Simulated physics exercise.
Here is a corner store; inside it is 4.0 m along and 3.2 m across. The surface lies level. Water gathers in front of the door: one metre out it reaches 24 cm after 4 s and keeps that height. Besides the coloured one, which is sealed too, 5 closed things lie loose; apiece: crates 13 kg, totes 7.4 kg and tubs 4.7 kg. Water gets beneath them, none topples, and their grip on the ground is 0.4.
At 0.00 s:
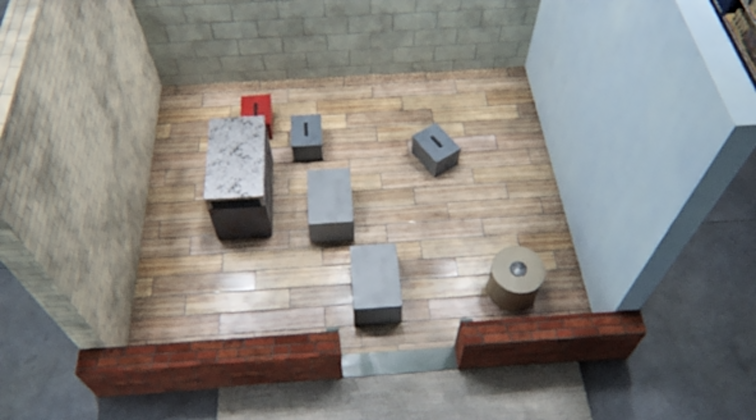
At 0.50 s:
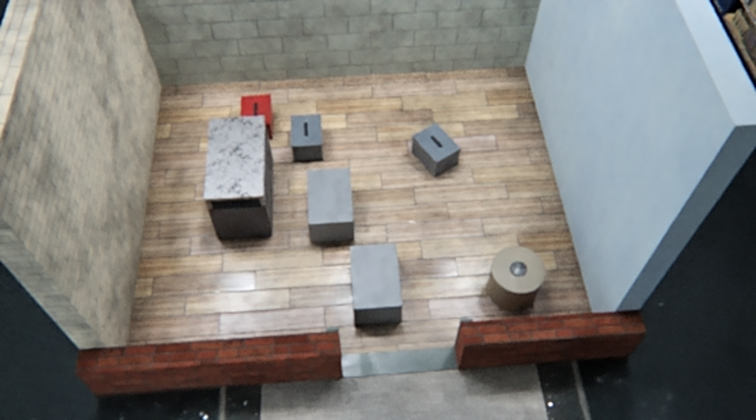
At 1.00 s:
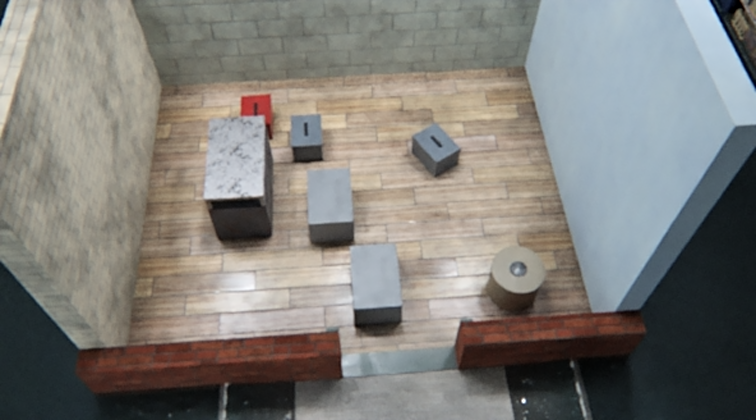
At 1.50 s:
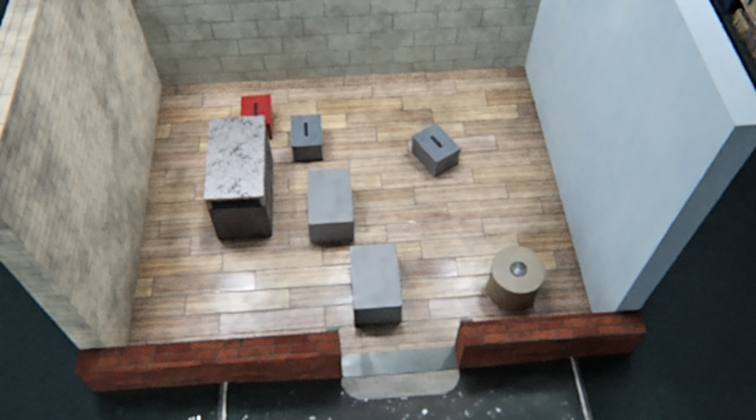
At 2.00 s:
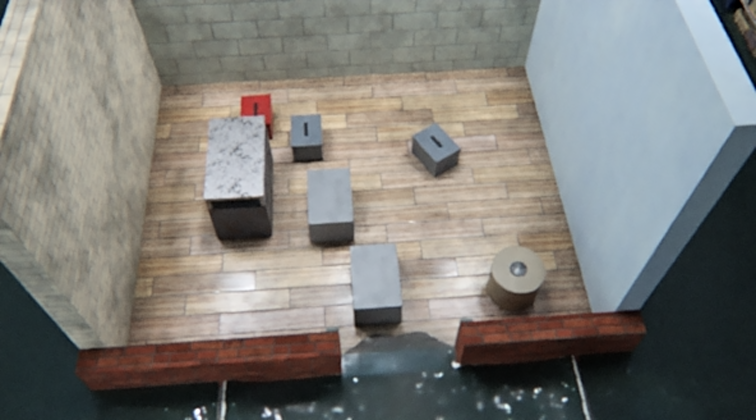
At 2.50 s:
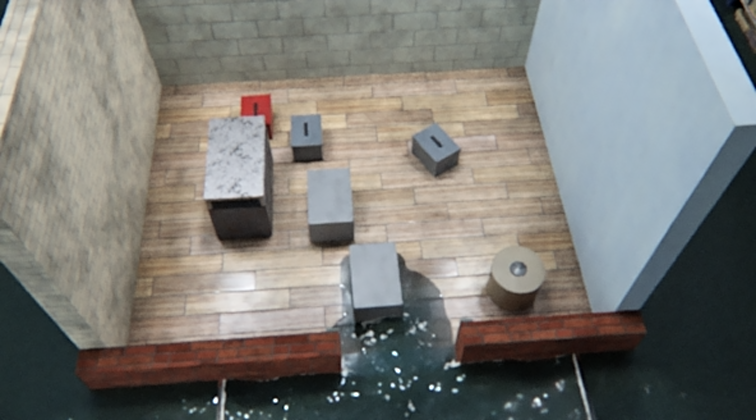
Corner store with a wooden floor, dark water spreading outside and entering through the front doorway around a grey box, objects staying still.
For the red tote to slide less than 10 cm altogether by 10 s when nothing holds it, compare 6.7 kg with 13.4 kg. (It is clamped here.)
Verdict: Neither weight holds it.
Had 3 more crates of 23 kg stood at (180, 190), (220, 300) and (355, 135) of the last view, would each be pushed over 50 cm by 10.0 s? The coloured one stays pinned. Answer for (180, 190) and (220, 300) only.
In turn: Under, under.
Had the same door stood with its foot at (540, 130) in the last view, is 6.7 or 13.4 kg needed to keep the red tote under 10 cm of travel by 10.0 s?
Then neither load is enough.
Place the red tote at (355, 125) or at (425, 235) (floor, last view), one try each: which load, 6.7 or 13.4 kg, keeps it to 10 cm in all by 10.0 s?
In turn: Neither holds; neither holds.
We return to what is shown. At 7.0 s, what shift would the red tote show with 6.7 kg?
Roughly 10 cm.
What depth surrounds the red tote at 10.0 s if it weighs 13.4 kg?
Roughly 10 cm.
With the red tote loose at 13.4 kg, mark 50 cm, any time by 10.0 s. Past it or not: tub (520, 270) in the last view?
It is under.
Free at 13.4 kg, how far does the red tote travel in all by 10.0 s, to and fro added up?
About 60 cm.
After 3.5 s the red tote would be 0 cm from its start with 6.7 kg and 0 cm from its start with 13.4 kg; 0 cm of water round it then.
After 4.5 s the red tote would be 0 cm from its start with 6.7 kg and 0 cm from its start with 13.4 kg; 0 cm of water round it then.
After 7.0 s the red tote would be 9 cm from its start with 6.7 kg and 0 cm from its start with 13.4 kg; 4 cm of water round it then.
After 10.0 s the red tote would be 146 cm from its start with 6.7 kg and 54 cm from its start with 13.4 kg; 10 cm of water round it then.
